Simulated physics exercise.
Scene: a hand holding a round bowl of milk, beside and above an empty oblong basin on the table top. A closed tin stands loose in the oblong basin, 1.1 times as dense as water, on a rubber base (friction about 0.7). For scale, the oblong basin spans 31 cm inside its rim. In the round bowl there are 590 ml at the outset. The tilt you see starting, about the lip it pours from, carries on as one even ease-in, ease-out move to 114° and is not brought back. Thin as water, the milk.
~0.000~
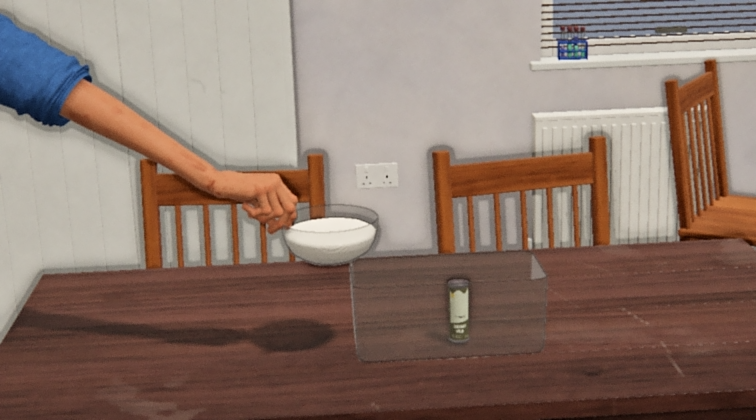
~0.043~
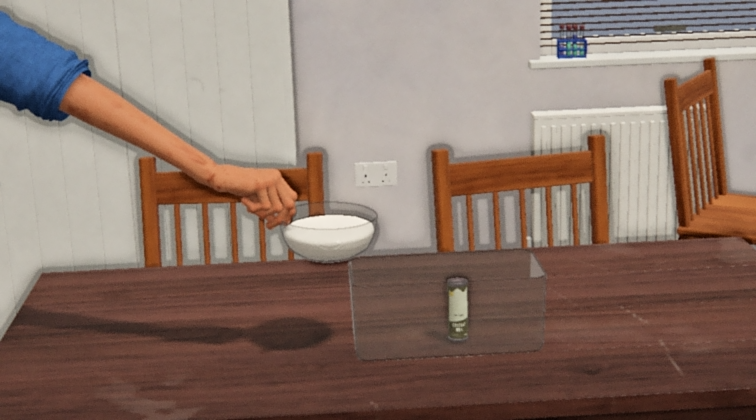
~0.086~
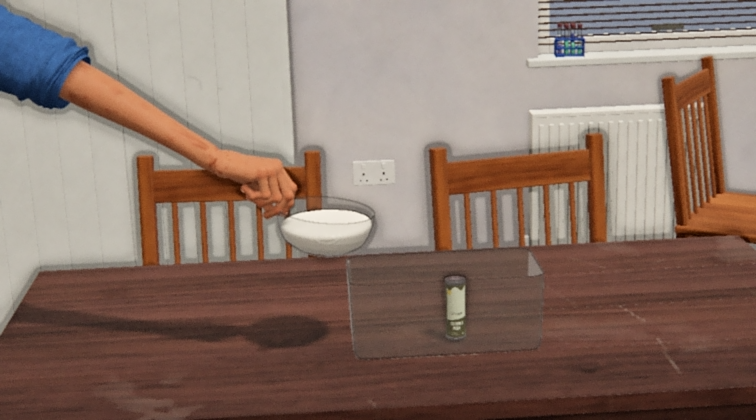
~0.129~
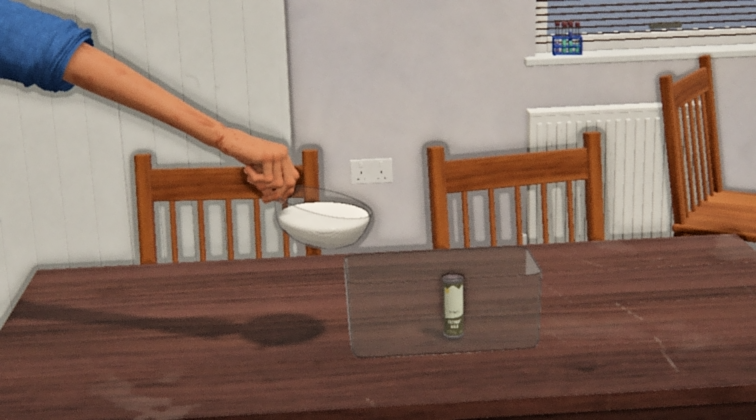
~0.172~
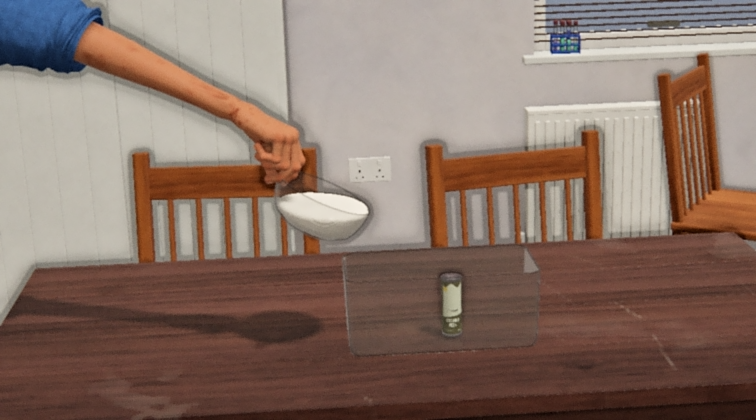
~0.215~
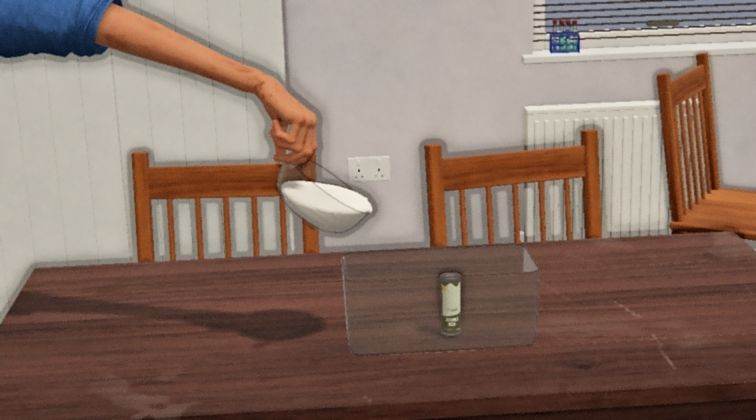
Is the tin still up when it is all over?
No: It is upset.
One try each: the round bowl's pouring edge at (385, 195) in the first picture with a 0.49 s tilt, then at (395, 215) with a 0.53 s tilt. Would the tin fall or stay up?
The tin stays vertical the first time and stays vertical the second time.
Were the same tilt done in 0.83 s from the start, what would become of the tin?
Outcome - the tin comes down.
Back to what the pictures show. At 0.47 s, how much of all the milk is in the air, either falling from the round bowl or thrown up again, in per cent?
Close to 70 per cent, I'd say.
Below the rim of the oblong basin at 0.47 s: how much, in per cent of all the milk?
Near 16 in a hundred.
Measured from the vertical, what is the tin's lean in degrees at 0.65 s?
The tilt comes to near 35°.
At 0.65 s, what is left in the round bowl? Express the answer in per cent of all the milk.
I reckon near 0 per cent still sits there.
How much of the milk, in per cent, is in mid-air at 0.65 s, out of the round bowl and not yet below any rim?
Close to 1 %.
After 0.47 s the tilt is 108° and 15 per cent is still to pour; the tin stands where it began.
After 0.65 s the tilt is 114° and 0 per cent is still to pour; the tin leans 35°.
After 0.84 s the tilt is 114° and 0 per cent is still to pour; the tin lies on its side.
After 1.05 s the tilt is 114° and 0 per cent is still to pour; the tin lies on its side.
In the end the tin lies on its side.
